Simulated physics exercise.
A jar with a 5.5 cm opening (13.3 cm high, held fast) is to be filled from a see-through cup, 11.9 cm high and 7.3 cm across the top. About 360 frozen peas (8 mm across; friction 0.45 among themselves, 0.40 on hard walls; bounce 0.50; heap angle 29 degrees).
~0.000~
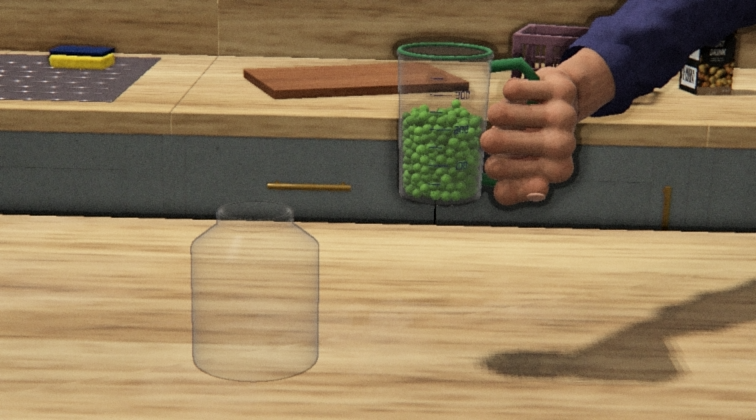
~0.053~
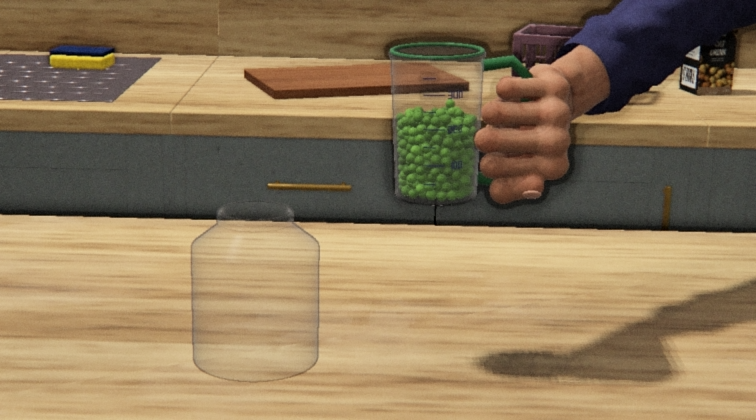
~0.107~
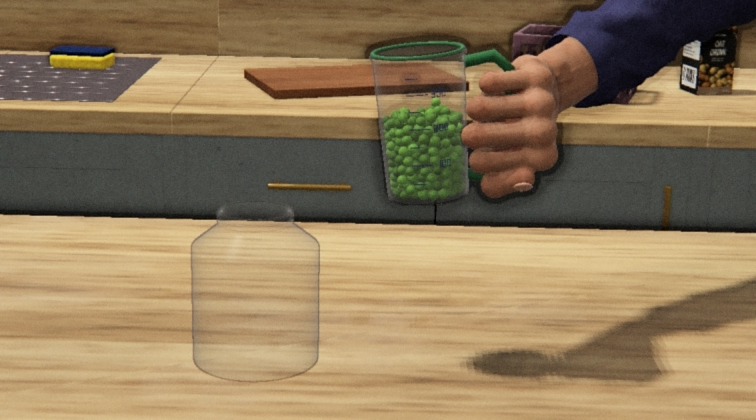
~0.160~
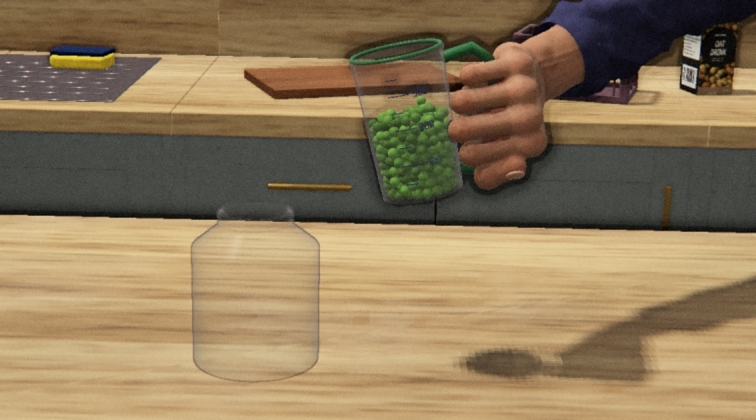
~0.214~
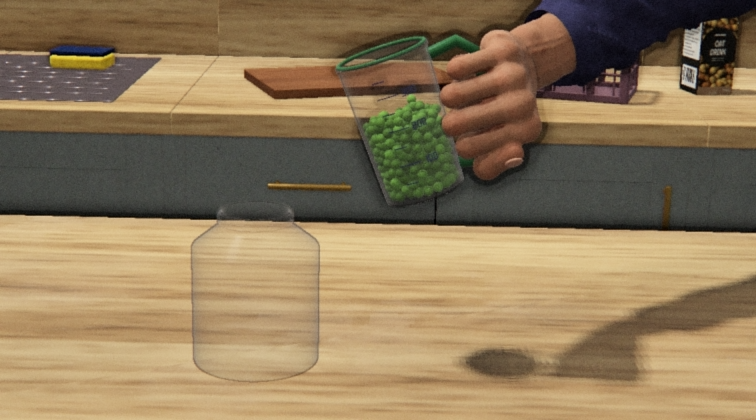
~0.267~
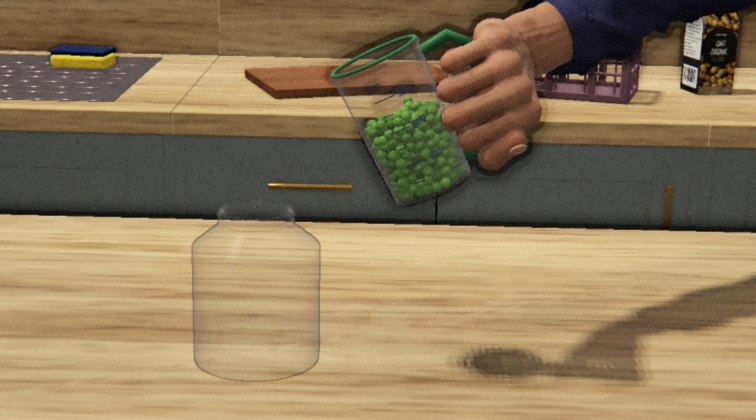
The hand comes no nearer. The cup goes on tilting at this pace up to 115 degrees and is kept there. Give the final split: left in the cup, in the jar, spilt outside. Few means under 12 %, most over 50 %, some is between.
Still above hardly any, jar hardly any, spilt the bulk.
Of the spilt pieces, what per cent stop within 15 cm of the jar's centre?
Roughly 50 per cent.
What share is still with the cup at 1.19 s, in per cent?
Some 50 per cent of the load.
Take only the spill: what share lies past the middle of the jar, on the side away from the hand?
About 10 per cent.
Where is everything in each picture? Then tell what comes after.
The first picture shows cup at (442, 124), tilt 0 degrees, lip at (400, 50), moved 0.0 cm; middle of the pieces at (448, 152); jar at (255, 285).
The second picture shows cup at (437, 124), tilt 1 degrees, lip at (392, 51), moved 0.5 cm; middle of the pieces at (443, 152).
The third picture shows cup at (423, 123), tilt 6 degrees, lip at (372, 55), moved 1.6 cm; middle of the pieces at (432, 151).
The fourth picture shows cup at (410, 123), tilt 13 degrees, lip at (351, 61), moved 2.7 cm; middle of the pieces at (422, 149).
The fifth picture shows cup at (403, 123), tilt 19 degrees, lip at (338, 68), moved 3.2 cm; middle of the pieces at (415, 155).
The sixth picture shows cup at (404, 123), tilt 26 degrees, lip at (333, 75), moved 3.2 cm; middle of the pieces at (419, 153); jar at (257, 285). The cup's pace is about 125 degrees a second.
Then, at 0.61 s, tilt 69 degrees; the cup holds 100 %, the jar 0 %.
After 0.85 s, tilt 99 degrees; the cup holds 100 %, the jar 0 %.
After 1.19 s, tilt 115 degrees; the cup holds 50 %, the jar 0 %.
By 2.6 s all is still; still above 0 %, jar 0 %, spilt 100 %.
